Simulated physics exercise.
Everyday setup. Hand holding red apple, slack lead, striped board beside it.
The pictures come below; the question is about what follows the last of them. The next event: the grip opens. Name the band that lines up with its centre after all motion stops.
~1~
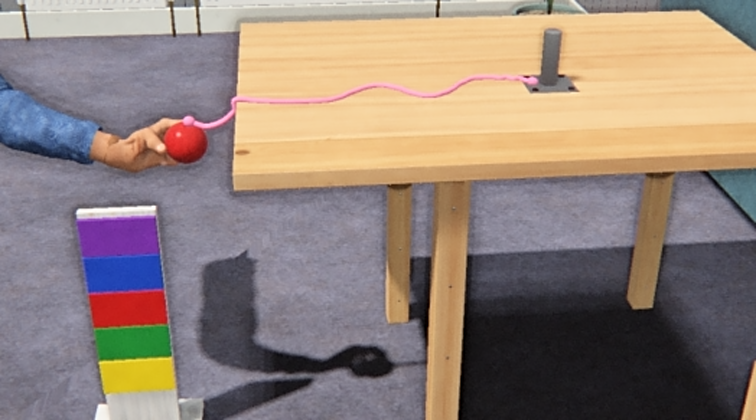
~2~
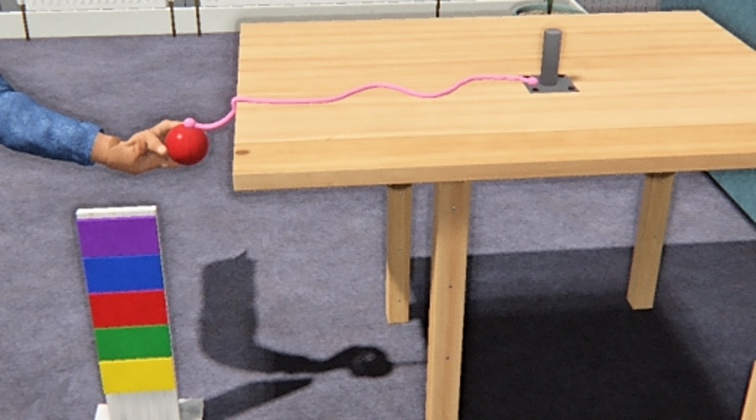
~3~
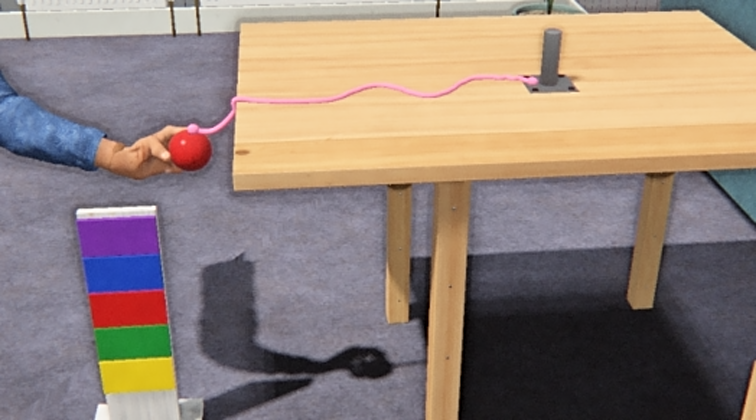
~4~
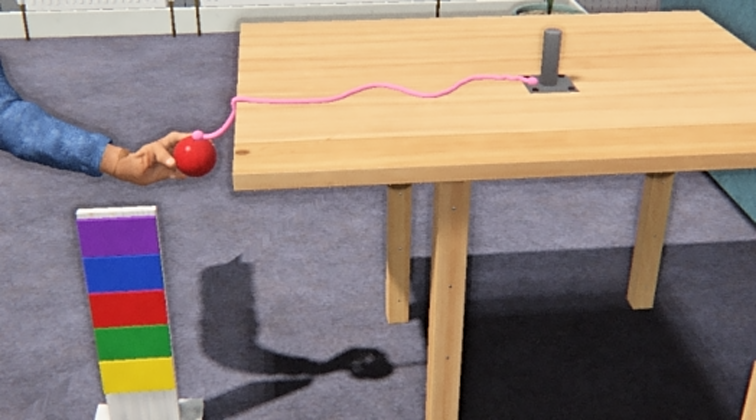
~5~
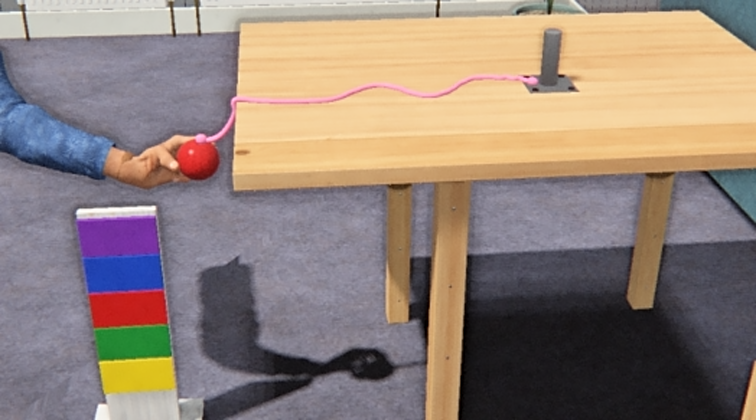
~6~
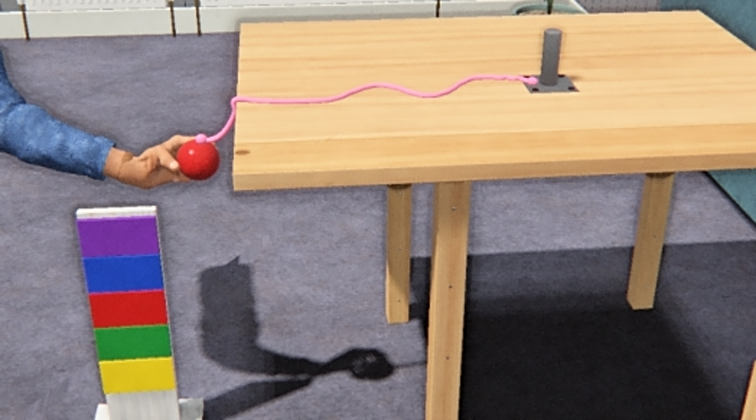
Purple.
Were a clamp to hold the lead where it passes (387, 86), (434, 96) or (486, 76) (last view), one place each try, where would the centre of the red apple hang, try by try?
Approximately (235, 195), (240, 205) and (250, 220) respectively.
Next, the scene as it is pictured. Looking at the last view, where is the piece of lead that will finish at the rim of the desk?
Near (288, 102).
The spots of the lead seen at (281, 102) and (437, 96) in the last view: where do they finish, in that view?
Near (236, 112) and (406, 90).
Soon after, apple near (262, 227); level with purple.
After that, apple near (229, 227); level with purple.
In the end, apple near (252, 228); level with purple. The purple one.
